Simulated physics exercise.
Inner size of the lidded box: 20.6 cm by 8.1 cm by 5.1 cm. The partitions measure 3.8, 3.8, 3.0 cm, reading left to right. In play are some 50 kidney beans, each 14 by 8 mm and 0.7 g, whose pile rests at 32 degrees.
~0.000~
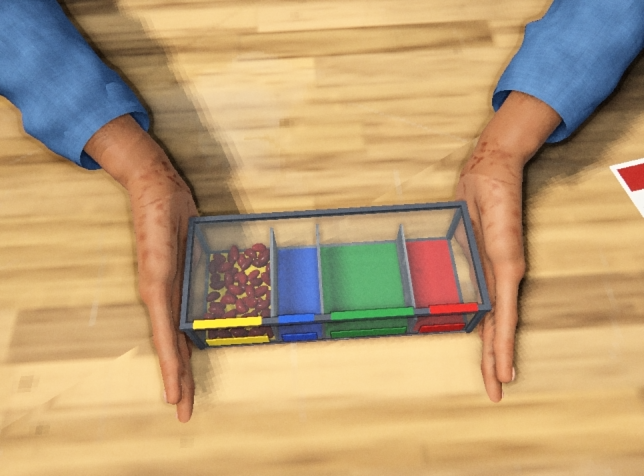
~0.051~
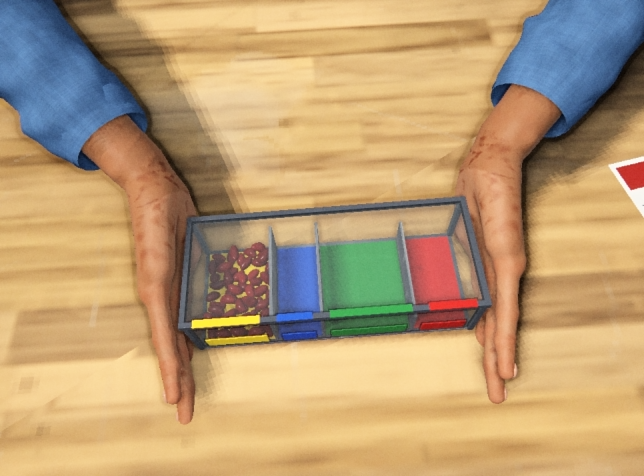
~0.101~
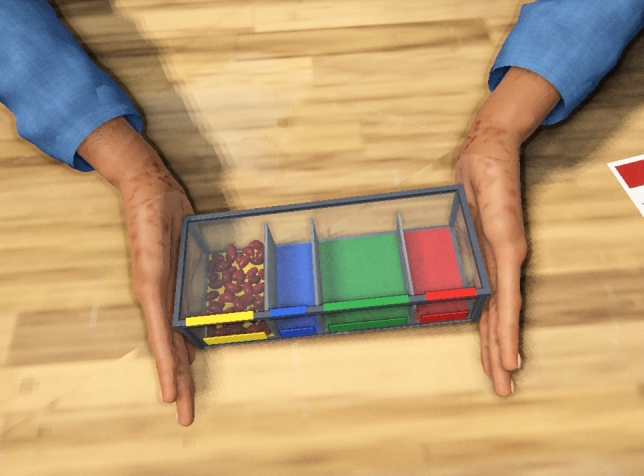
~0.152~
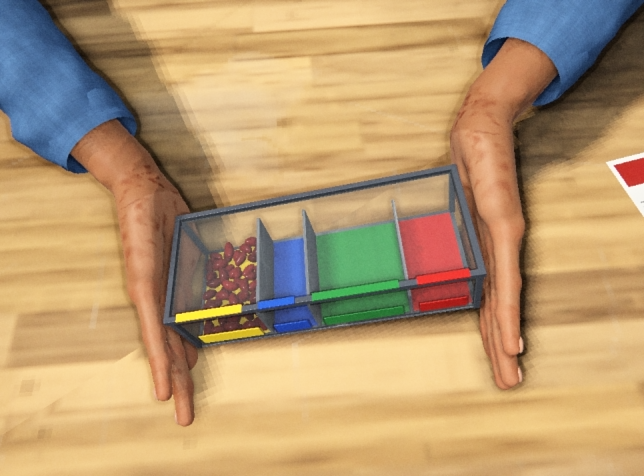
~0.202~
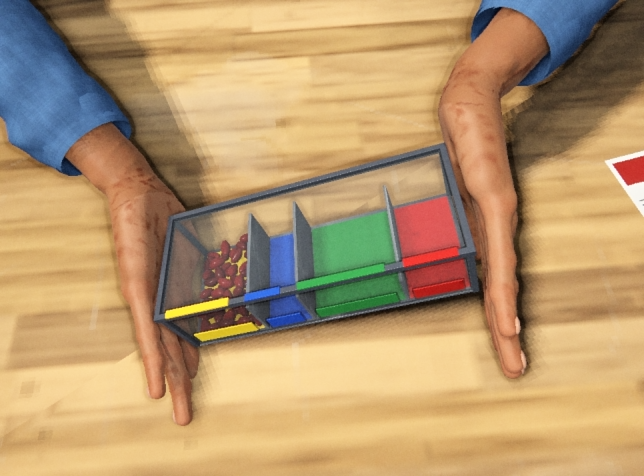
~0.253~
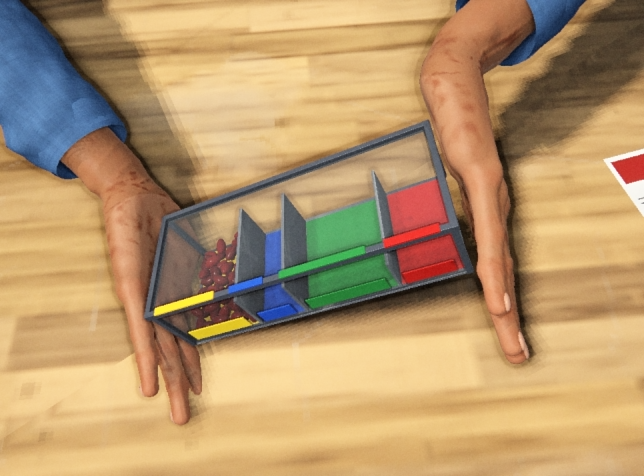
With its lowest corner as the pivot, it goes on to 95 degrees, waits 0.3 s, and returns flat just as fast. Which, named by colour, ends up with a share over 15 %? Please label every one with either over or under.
Labels - red: Under; blue: Under; green: Under; yellow: Over.
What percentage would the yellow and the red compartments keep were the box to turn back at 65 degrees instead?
In that case yellow 100, red 0.
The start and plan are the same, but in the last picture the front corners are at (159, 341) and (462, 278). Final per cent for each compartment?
Per cent by compartment: Red 0, blue 0, green 0, yellow 100.
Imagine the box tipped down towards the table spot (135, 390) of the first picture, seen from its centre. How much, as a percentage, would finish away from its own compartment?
Roughly 0 per cent.
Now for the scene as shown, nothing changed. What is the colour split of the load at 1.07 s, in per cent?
Red = 0, blue = 0, green = 0, yellow = 100 (percent).
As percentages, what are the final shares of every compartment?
Red: 0%; blue: 0%; green: 0%; yellow: 100%.
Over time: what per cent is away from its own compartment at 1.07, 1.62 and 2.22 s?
I'd put the three at close to 0, 0 and 0.
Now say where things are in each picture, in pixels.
In the first picture, box tilt 0 degrees, front corners at (187, 324) and (484, 306); yellow 100 %.
In the second picture, box tilt 1 degrees, front corners at (185, 324) and (484, 301).
In the third picture, box tilt 5 degrees, front corners at (180, 322) and (483, 290), lowest corner left back.
In the fourth picture, box tilt 11 degrees, front corners at (171, 319) and (478, 271), lowest corner left back.
In the fifth picture, box tilt 18 degrees, front corners at (161, 316) and (468, 249), lowest corner left back.
In the sixth picture, box tilt 24 degrees, front corners at (152, 313) and (450, 225), lowest corner left back; yellow 100 %. The box's pace is about 125 degrees a second.
After 1.07 s, tilt 95 degrees; yellow 100 %.
Then, at 1.62 s, tilt 48 degrees; yellow 100 %.
After 2.22 s, tilt 0 degrees; yellow 100 %.
By 2.6 s all is still; red 0 %, blue 0 %, green 0 %, yellow 100 %.
